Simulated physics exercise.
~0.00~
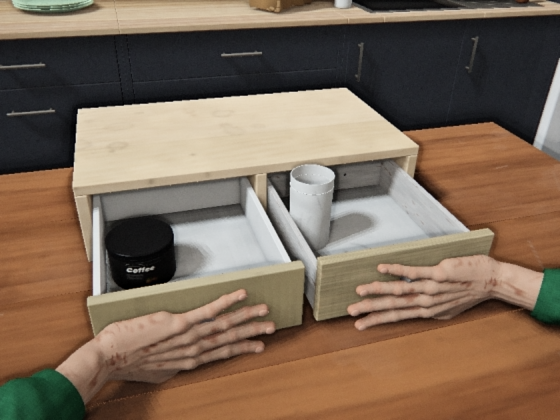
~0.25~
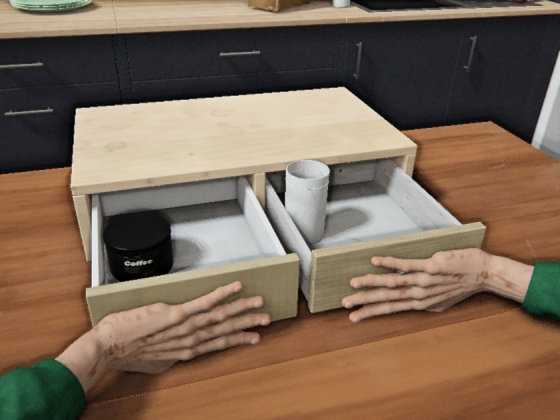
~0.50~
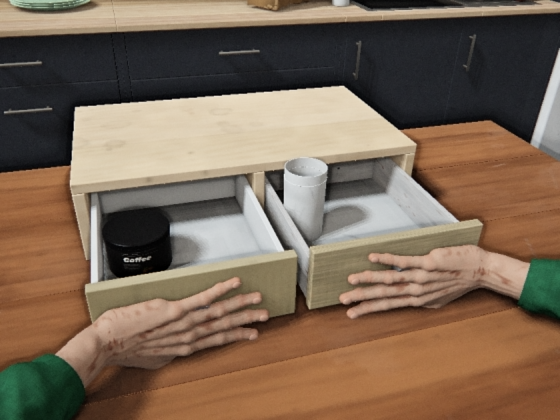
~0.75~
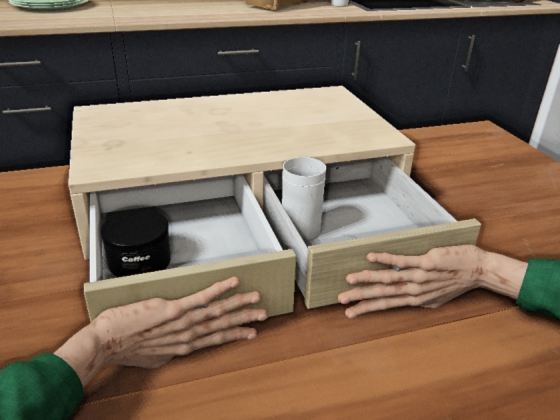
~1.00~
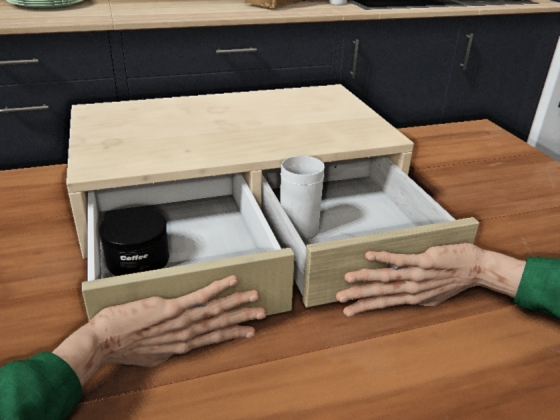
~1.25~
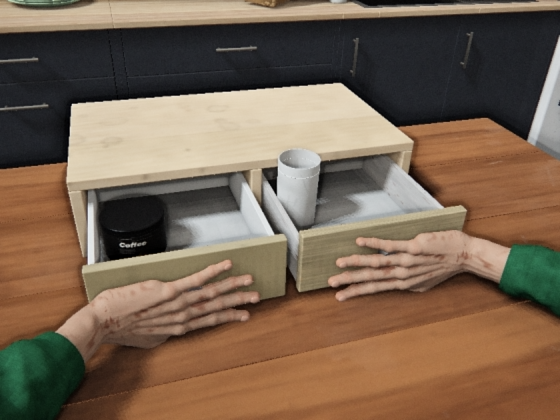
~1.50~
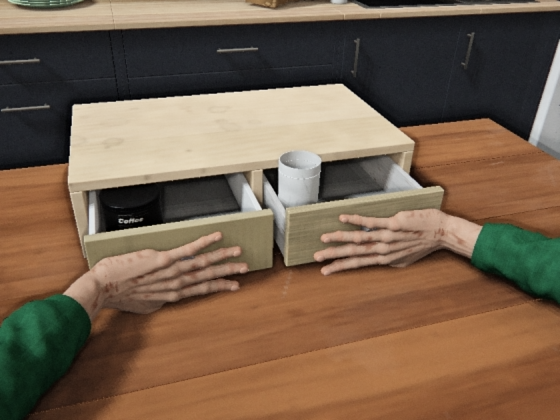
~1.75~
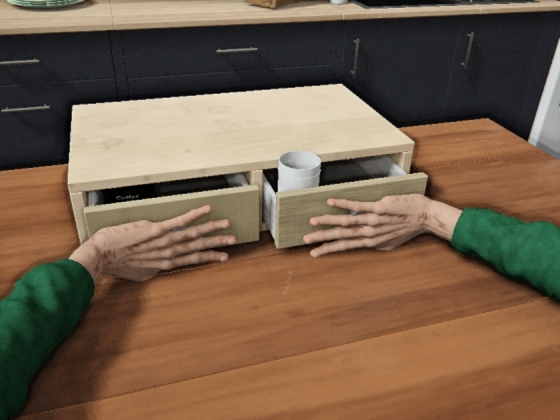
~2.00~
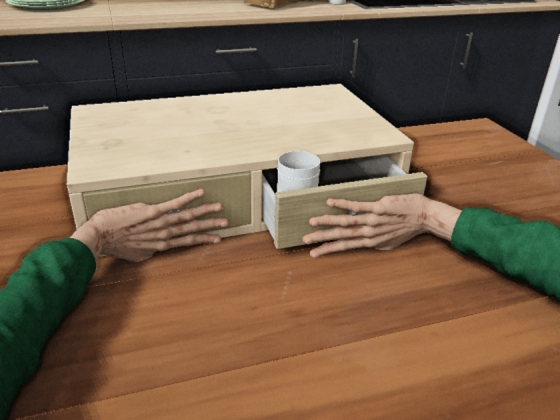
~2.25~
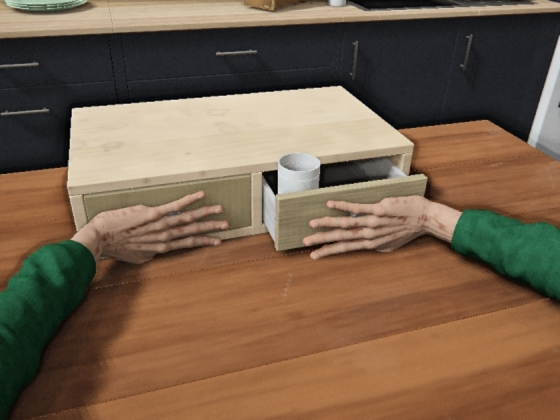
On a wooden tabletop in a kitchen with dark cabinets behind, seen from just above and in front, a pale wooden chest stands with two drawers pulled out. A black coffee tub sits in the left drawer and a taller white cylindrical container stands upright in the right one. Two hands in green sleeves rest against the drawer fronts, then push both inward together. The left drawer slides fully shut, hiding the tub. The right drawer stops partway and stays open, the white container still upright near the chest's front edge.
